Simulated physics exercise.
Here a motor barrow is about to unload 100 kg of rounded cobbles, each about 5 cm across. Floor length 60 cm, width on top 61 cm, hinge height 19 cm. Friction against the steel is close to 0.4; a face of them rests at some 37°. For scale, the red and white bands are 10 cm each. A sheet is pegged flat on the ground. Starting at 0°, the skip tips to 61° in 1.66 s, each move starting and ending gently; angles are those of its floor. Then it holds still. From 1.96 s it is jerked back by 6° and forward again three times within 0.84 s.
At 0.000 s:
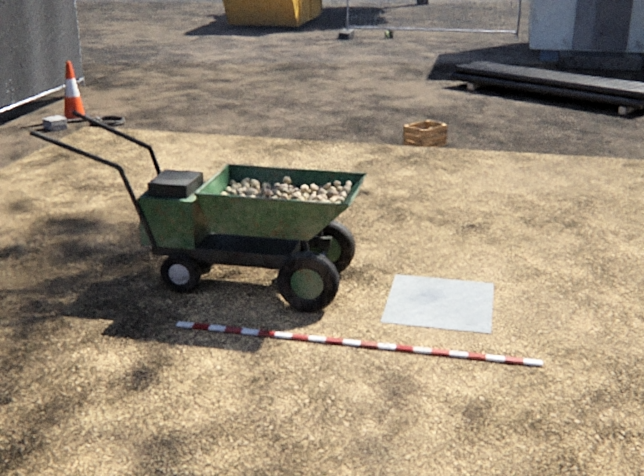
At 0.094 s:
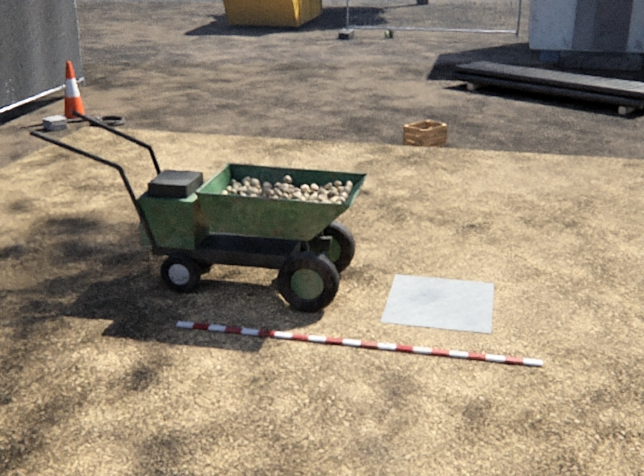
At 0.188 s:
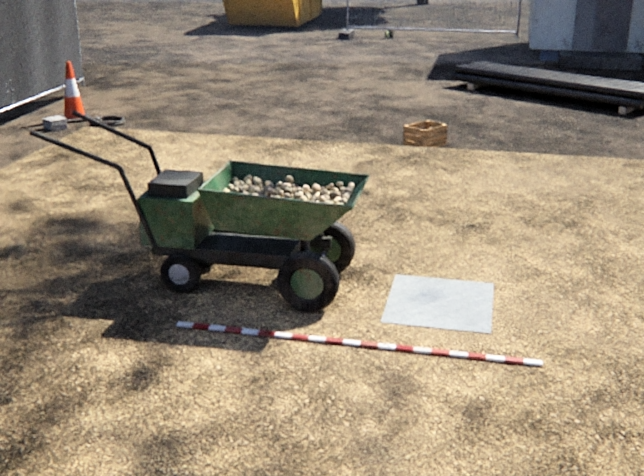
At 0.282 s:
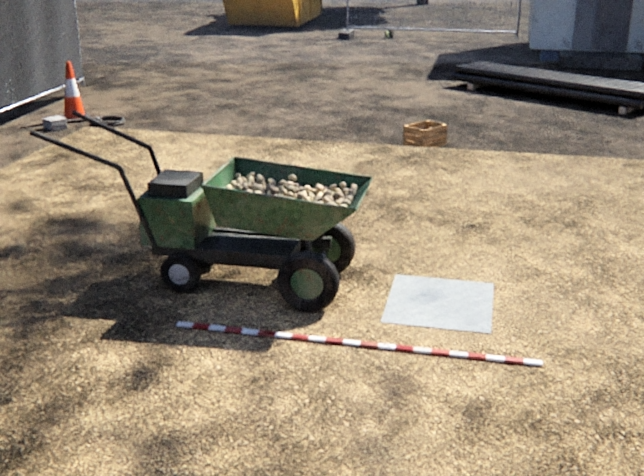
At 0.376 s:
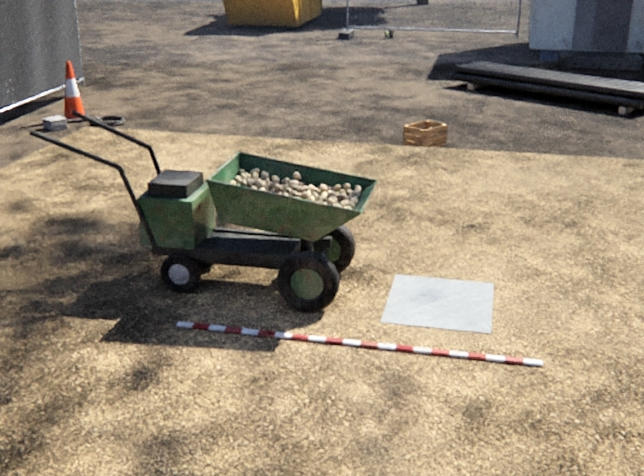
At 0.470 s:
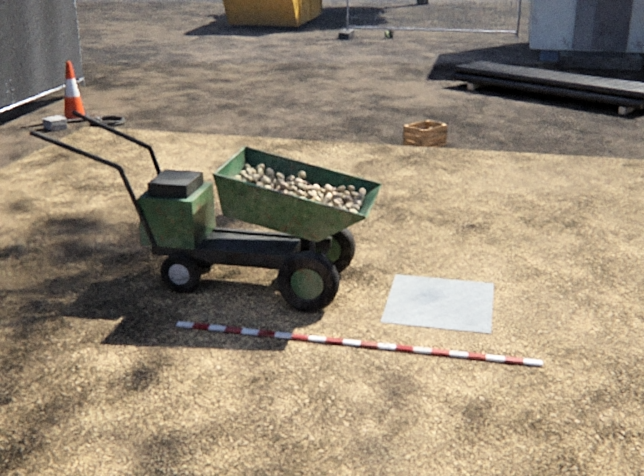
A green motor barrow with black handles and a skip of pale rounded stones stands left of centre on sunlit, sandy gravel, seen from slightly above by a still camera. A flat pale sheet lies to its right, a red-and-white banded pole in front, and an orange cone, wooden crate and yellow container behind. Slowly at first, the skip tilts, its rear rising and its front edge shifting slightly right, while the barrow's wheels stay still.
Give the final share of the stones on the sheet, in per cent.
Roughly 70 per cent ends on the sheet.
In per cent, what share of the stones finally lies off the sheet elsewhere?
Near 25 in a hundred.
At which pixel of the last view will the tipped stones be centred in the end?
Their middle is at about (439, 295).
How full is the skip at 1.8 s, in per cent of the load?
About 70 per cent.
After 1.2 s the floor is at 51°; 100 % in the skip; the foremost stones are at (399, 249).
After 1.8 s the floor is at 61°; 68 % in the skip, 30 % on the sheet, 2 % off the sheet elsewhere; the foremost stones are at (464, 300).
After 3.2 s the floor is at 61°; 4 % in the skip, 1 % short of the sheet, 70 % on the sheet, 25 % off the sheet elsewhere; the foremost stones are at (554, 309).
After 5.2 s the floor is at 61°; 0 % in the skip, 3 % short of the sheet, 71 % on the sheet, 26 % off the sheet elsewhere; the foremost stones are at (554, 309).
